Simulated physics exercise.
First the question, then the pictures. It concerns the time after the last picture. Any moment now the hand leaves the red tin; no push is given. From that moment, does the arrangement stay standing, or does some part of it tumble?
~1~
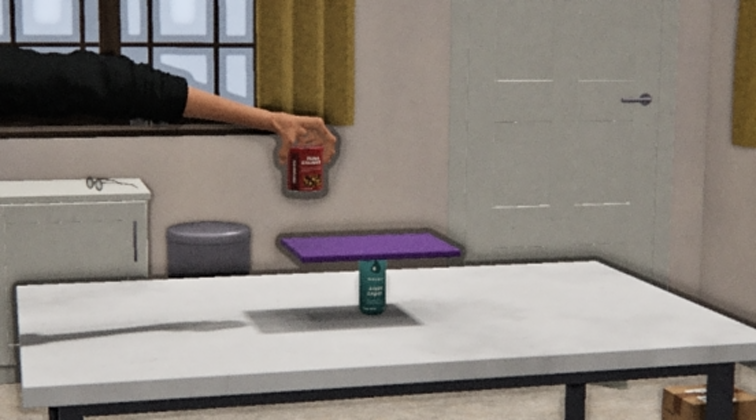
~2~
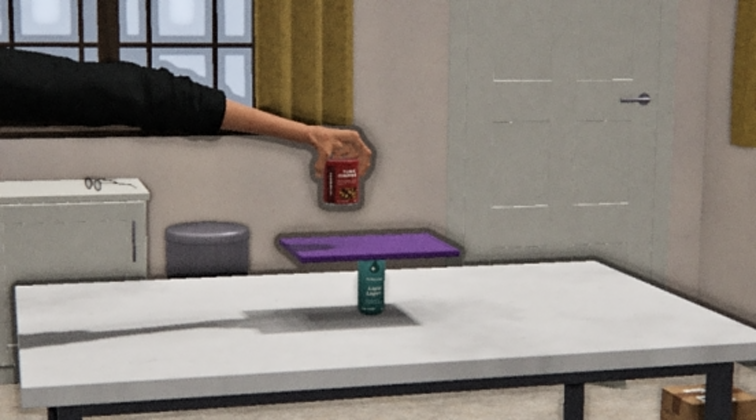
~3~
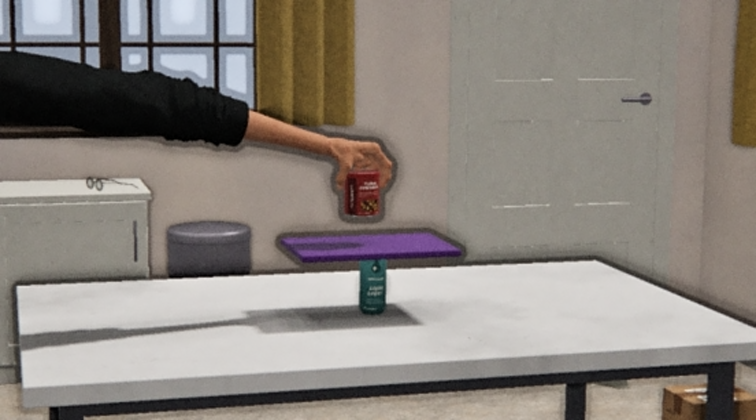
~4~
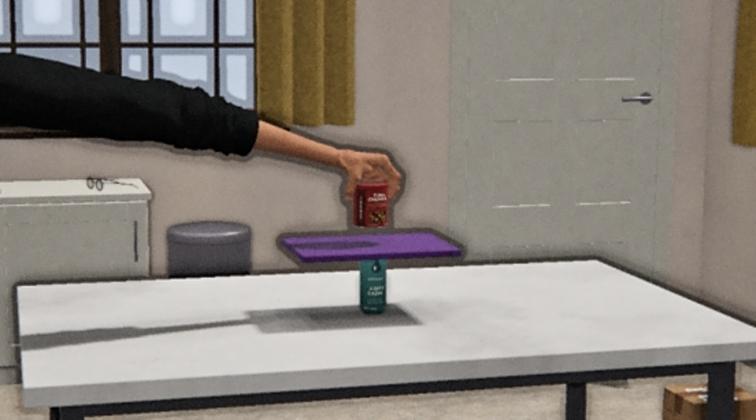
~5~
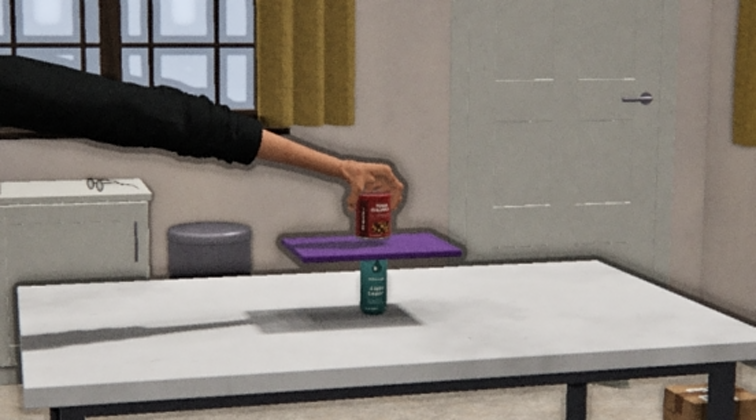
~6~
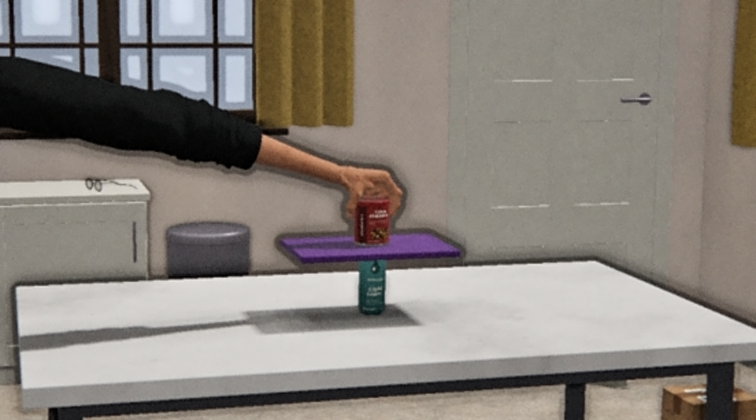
Carries the load.
Then, 0.20 s later than the last frame, all is still.
Then, 0.50 s later than the last frame, red tin resting near (372, 222).
When it is over, all 3 as before. End places, in pixels of the last picture, red tin near (372, 222). The stack keeps its balance.
